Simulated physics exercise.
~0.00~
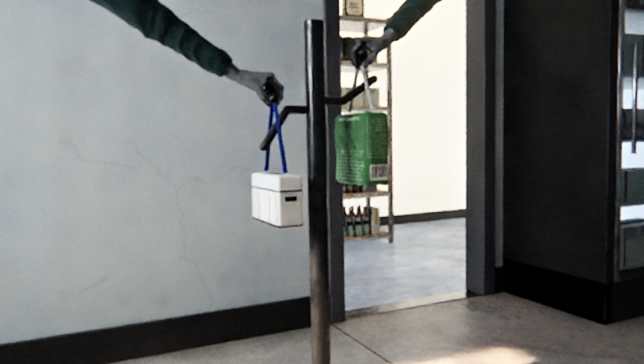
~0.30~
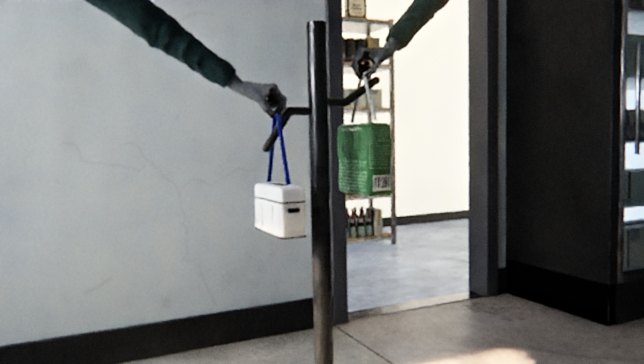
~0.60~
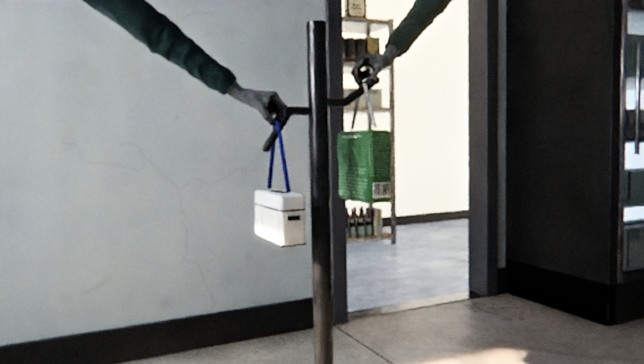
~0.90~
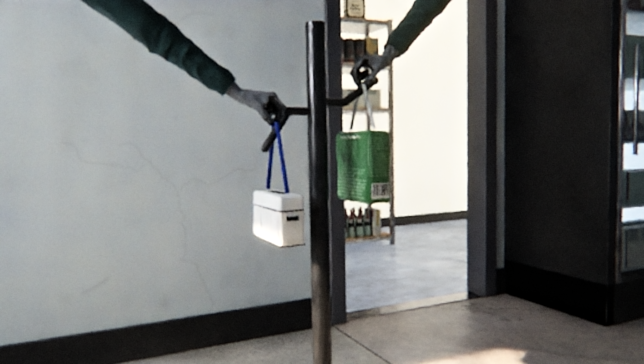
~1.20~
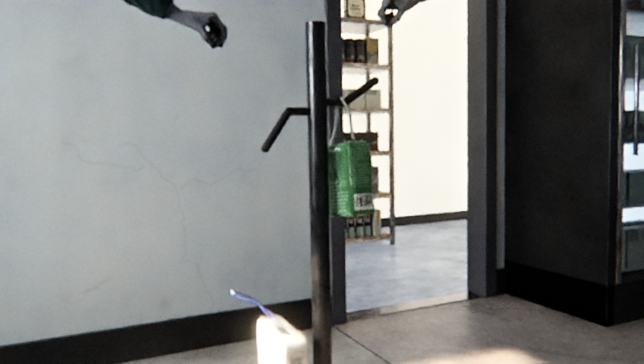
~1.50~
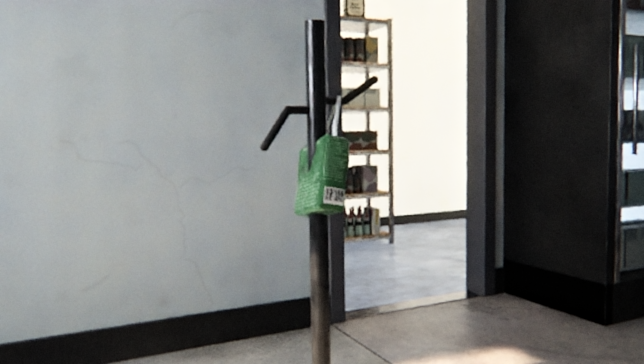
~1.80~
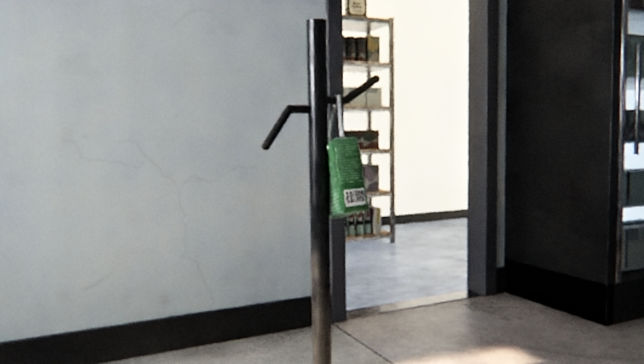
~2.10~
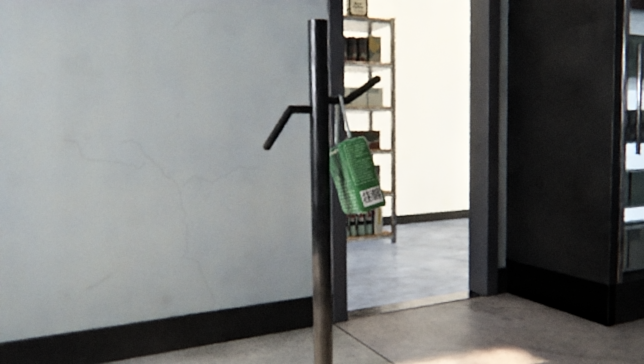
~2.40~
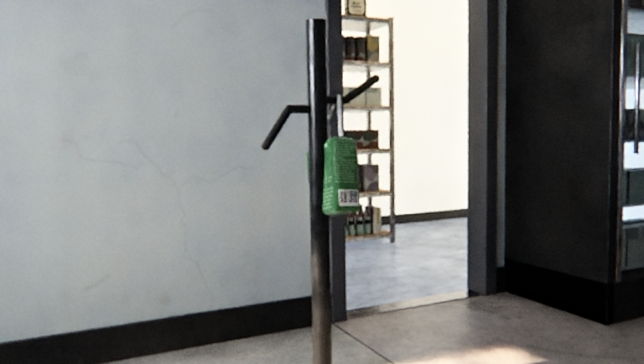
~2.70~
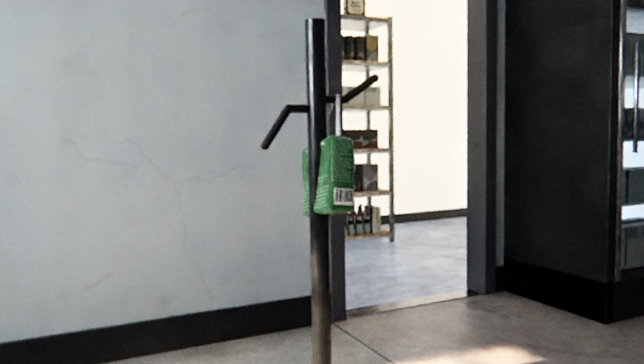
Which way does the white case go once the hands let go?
The white case moves down, dropping away from the left peg toward the floor.
